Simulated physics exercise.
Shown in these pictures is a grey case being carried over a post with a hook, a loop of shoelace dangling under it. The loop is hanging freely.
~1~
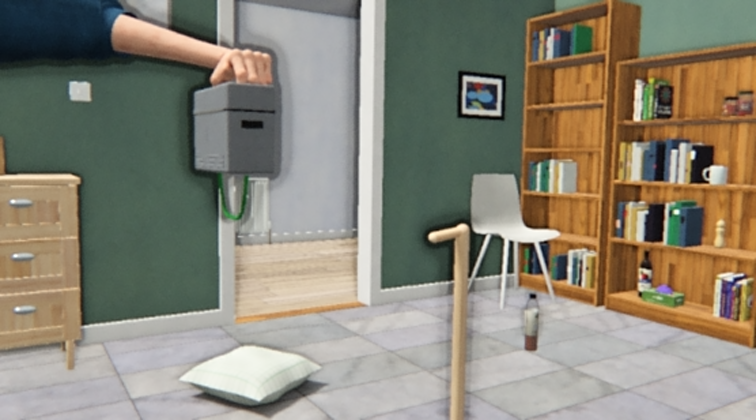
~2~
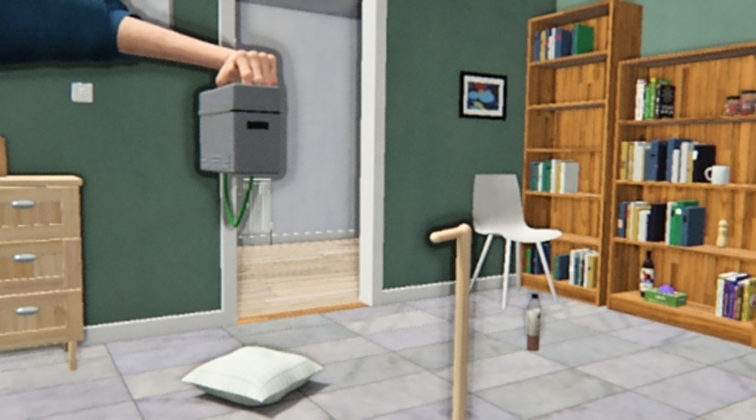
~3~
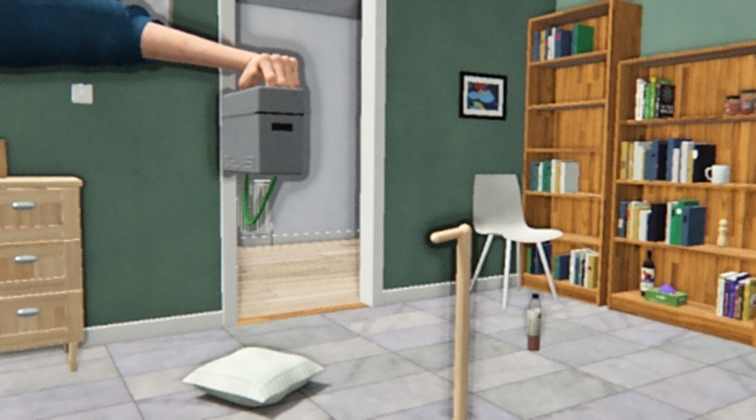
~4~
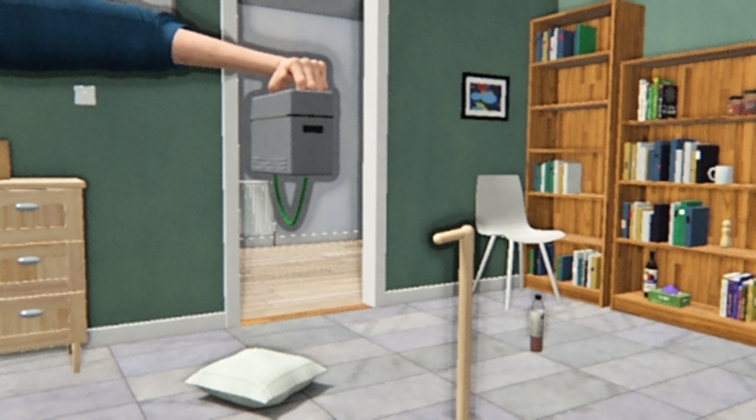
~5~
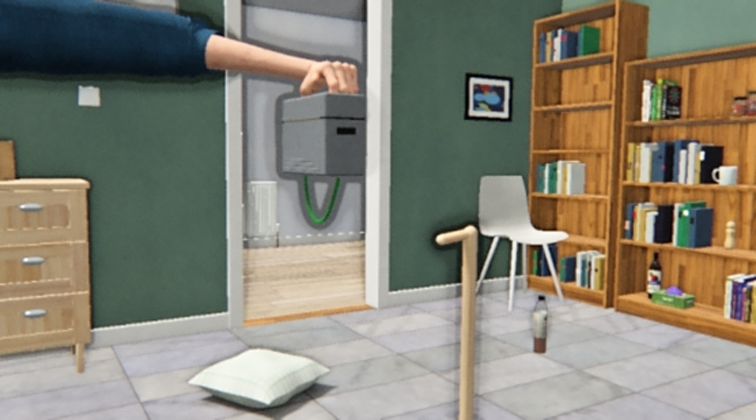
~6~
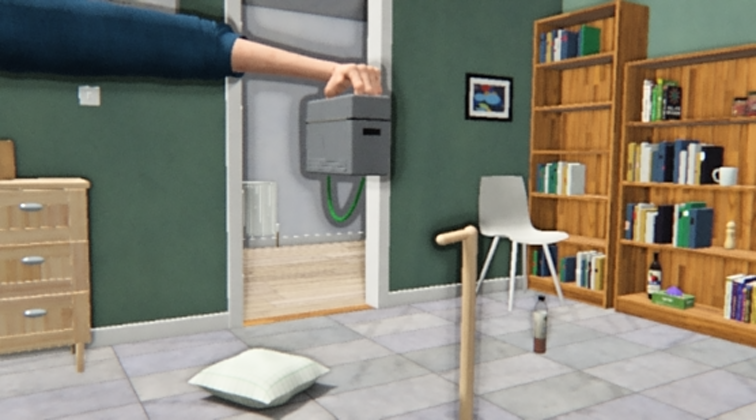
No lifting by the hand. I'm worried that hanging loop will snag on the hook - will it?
No. It gets through.
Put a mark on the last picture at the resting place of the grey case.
(575, 144).
Then, 0.98 s later than the last view, case over the post near (460, 141).
Then, 1.88 s later than the last view, case past the post near (545, 143).
Finally, case past the post near (575, 144). The grey case comes away clean.
